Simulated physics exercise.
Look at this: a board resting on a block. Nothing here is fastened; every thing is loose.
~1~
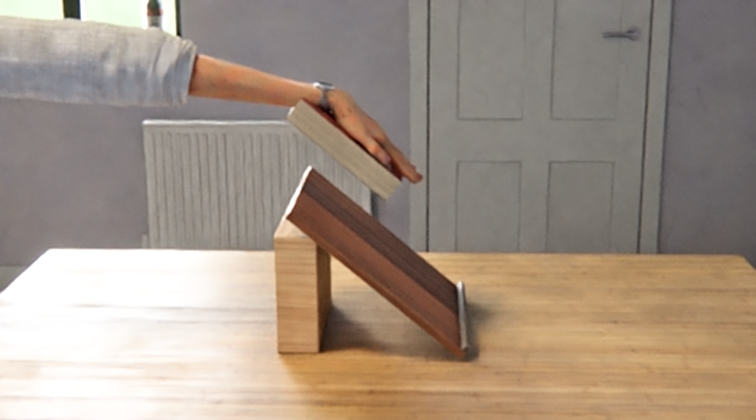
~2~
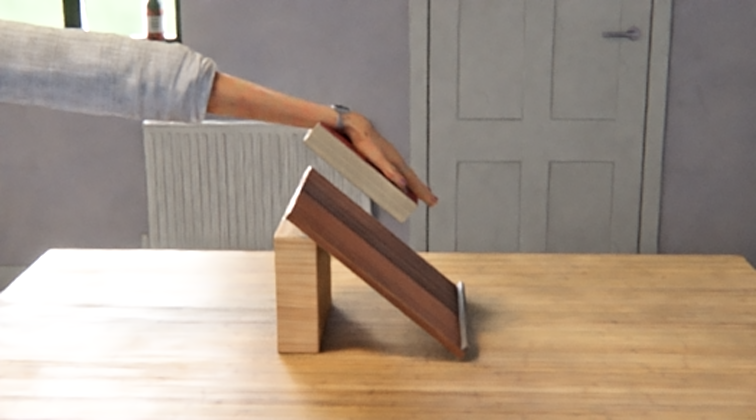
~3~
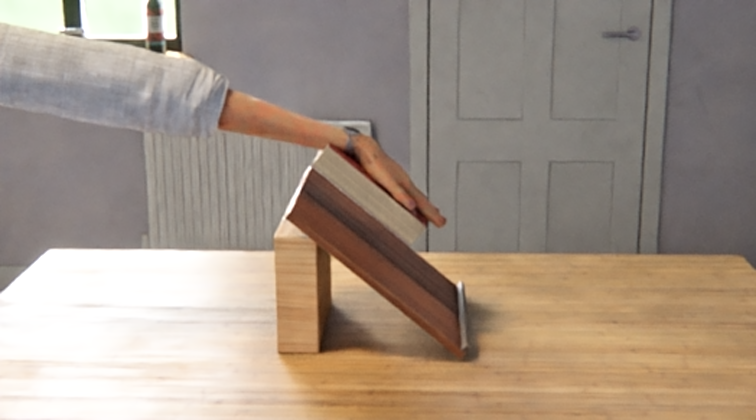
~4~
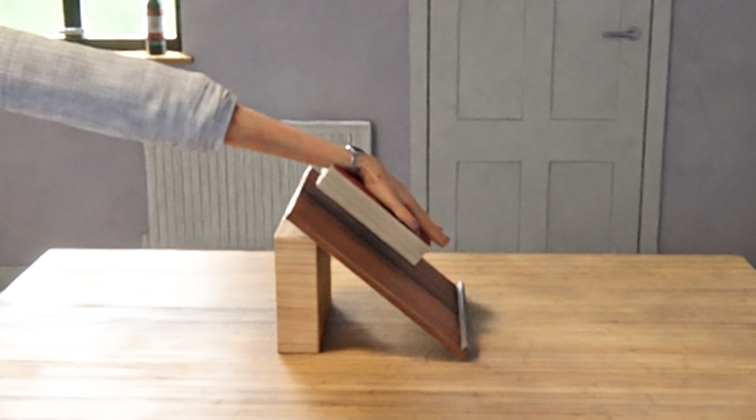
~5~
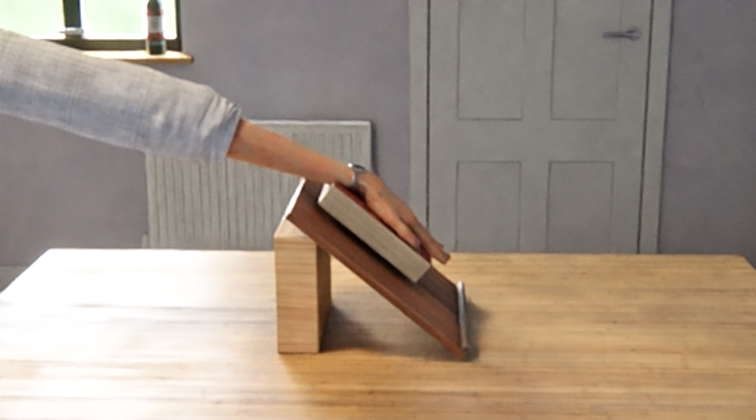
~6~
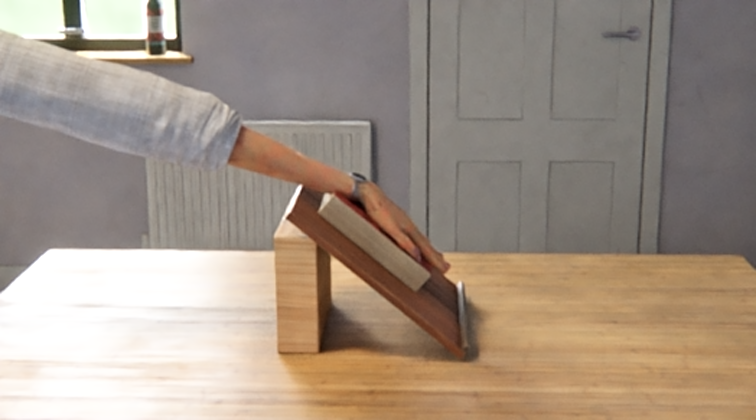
A hand at the end of an arm in a pale grey-blue sleeve holds a red book with cream page edges above a wooden tabletop, seen level from the side by a still camera. Beneath it, a dark brown board slopes down rightward from a pale wooden block, before a radiator and grey door. The arm moves right and downward, lowering the tilted book onto the board, hand resting on top.
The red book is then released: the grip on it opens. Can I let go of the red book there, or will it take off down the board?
It will move down the board.
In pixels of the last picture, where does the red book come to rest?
End point in the final view: About (421, 269).
Then, 0.30 s after the last picture, red book slid a little near (408, 259).
Then, 0.40 s after the last picture, red book slid a little near (419, 267).
At rest, moved from the start, red book. Seen from the same camera at the end, red book near (421, 269). The red book goes downhill.
